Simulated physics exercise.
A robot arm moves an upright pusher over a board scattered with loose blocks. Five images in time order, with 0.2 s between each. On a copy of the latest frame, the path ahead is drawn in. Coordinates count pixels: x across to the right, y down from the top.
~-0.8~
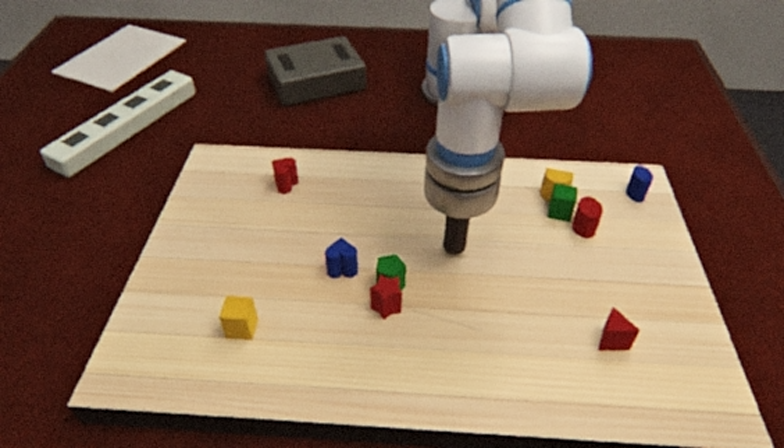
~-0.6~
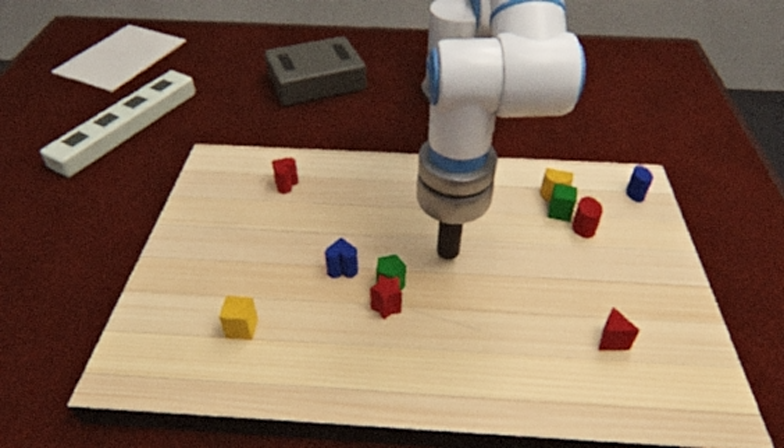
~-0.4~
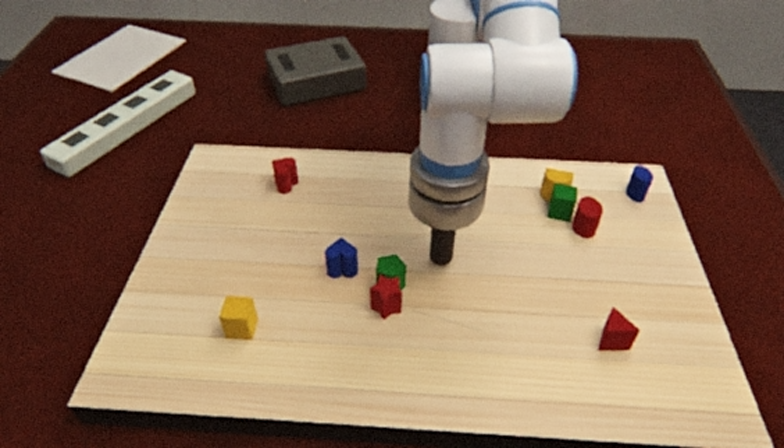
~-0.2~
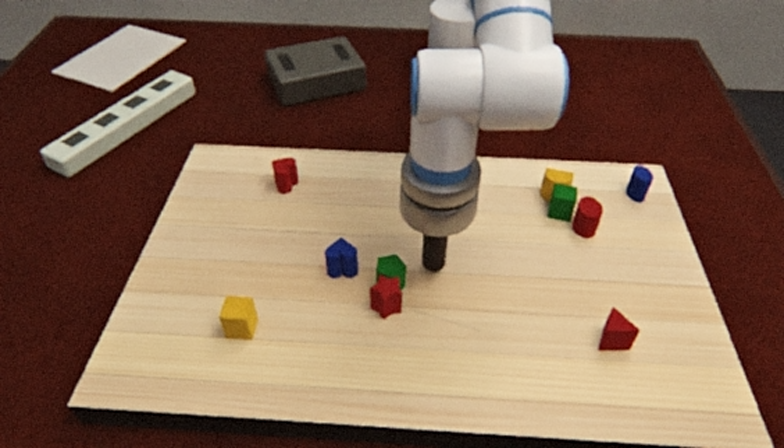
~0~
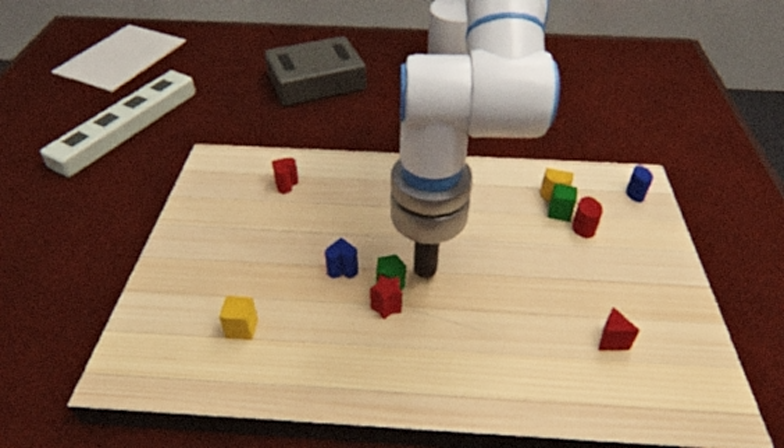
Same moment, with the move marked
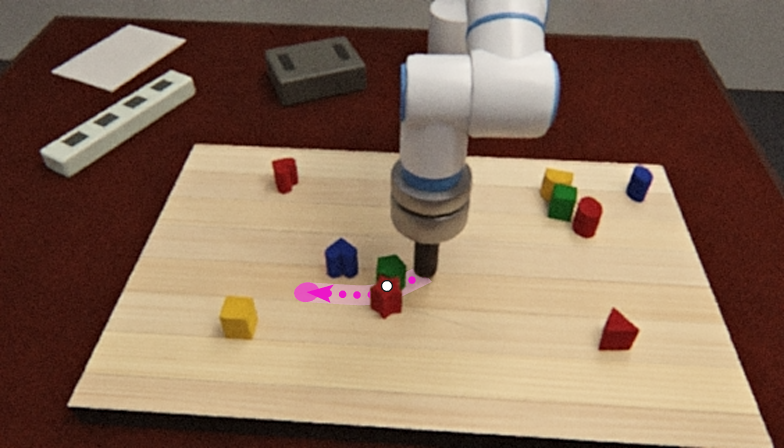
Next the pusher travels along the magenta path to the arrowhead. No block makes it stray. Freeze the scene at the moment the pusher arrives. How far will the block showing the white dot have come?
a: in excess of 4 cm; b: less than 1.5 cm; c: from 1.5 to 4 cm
My pick is c.
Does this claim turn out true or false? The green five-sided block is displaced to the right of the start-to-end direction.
This is true.
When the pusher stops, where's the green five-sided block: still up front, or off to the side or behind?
I'd say the green five-sided block is still out in front of the pusher at the end.
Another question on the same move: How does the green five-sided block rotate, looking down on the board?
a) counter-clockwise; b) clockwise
The one that fits is b, clockwise.
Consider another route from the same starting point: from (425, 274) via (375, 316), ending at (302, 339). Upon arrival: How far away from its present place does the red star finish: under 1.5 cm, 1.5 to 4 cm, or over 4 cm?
Of the three bands, it's over 4 cm.
The line goes from (425, 274) over (390, 290) and (349, 295) to (307, 292); the dot is on the red star.
On the path given first. One third of the way, pusher (390, 286); red star (381, 291), turned 35° anticlockwise; green five-sided block (363, 269), turned 35° clockwise.
Two thirds of the way, pusher (348, 290); red star (375, 296), turned 80° anticlockwise; green five-sided block (320, 272), turned 45° clockwise.
At the end, pusher (306, 288); blue heart-shaped block unmoved; red star (375, 296), turned 80° anticlockwise; green five-sided block (277, 272), turned 30° clockwise.
